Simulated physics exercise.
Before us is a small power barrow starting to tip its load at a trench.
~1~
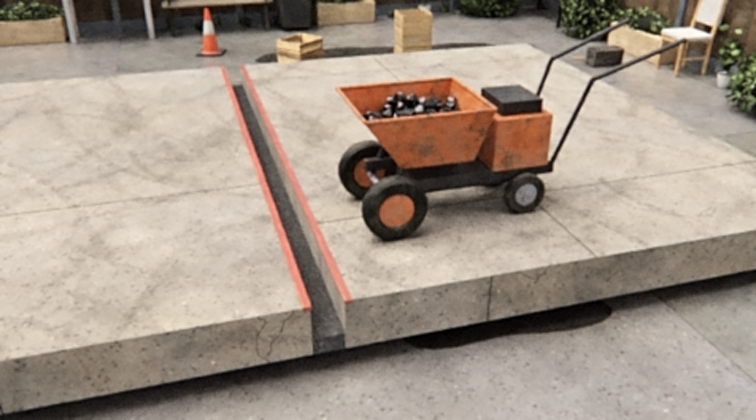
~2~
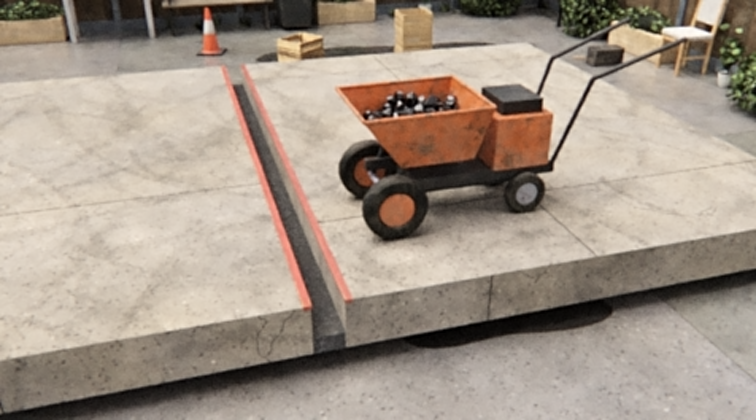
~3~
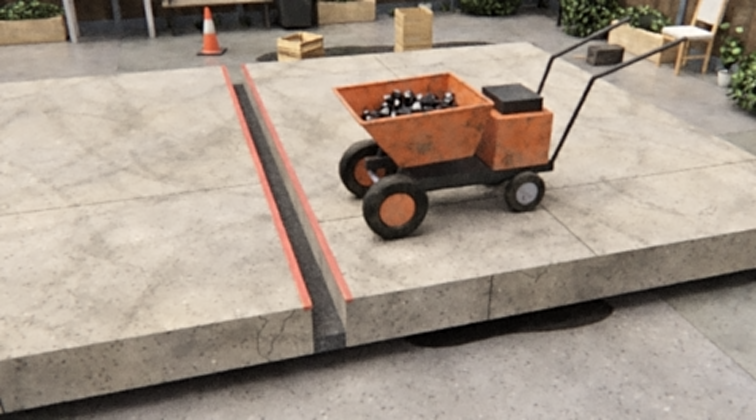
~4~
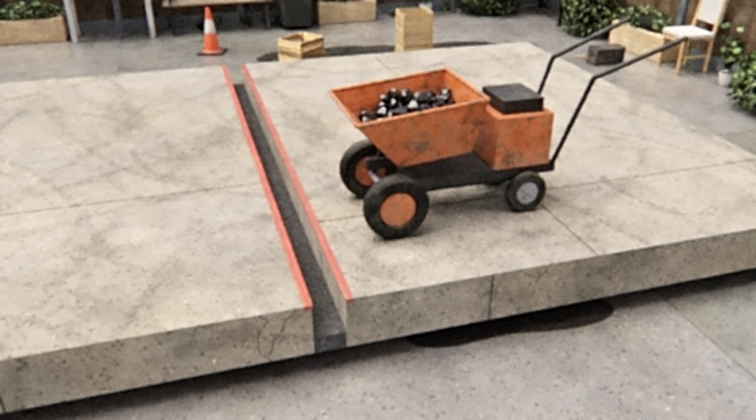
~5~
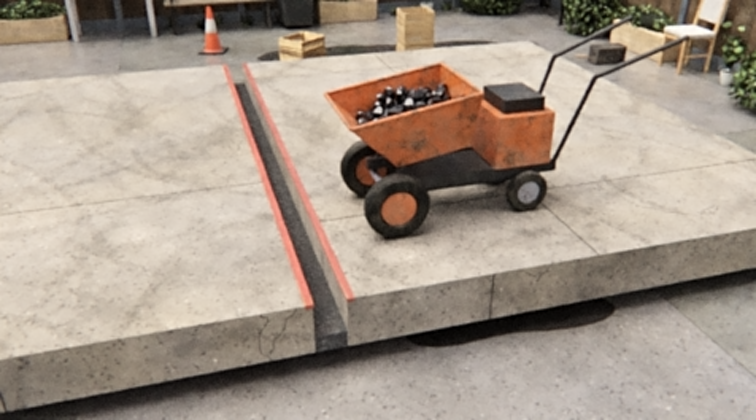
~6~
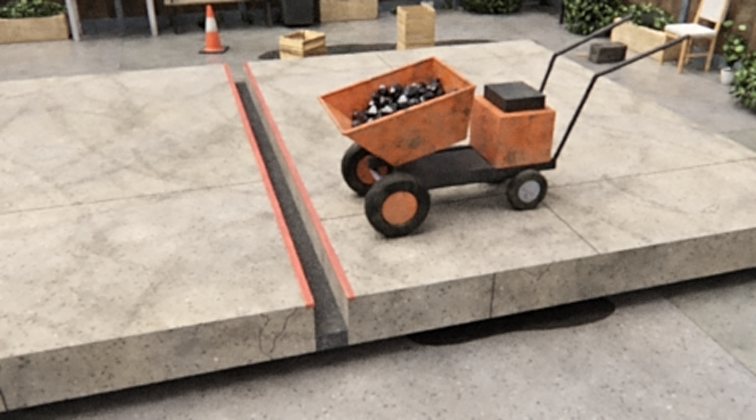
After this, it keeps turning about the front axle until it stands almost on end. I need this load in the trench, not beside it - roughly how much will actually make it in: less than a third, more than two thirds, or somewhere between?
Trench gets below a third.
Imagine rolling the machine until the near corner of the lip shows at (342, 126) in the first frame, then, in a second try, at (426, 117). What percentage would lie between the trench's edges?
Approximately 0 per cent and 50 per cent, in that order.
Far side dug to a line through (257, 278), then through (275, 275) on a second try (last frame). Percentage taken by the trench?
About 90 %, then 70 %.
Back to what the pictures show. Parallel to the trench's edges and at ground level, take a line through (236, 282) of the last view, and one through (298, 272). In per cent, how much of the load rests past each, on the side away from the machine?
The first comes to 20 per cent, the second to 70 per cent.
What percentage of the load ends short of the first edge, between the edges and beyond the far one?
Estimates - short: 0 in a hundred, between: 5 in a hundred, beyond: 70 in a hundred.
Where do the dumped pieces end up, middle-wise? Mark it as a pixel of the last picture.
I'd say the middle ends up at about (251, 227).
Just after the last frame, skip tipped steeply; every one in the skip.
A moment on, skip tipped right over; the larger part in the skip; just a few in or heaped over the trench; about a tenth beyond it; just a few falling.
Further on, skip tipped right over; roughly a quarter in the skip; about a tenth in or heaped over the trench; roughly two thirds beyond it.
When it is over, skip tipped right over; roughly a quarter in the skip; about a tenth in or heaped over the trench; roughly two thirds beyond it.
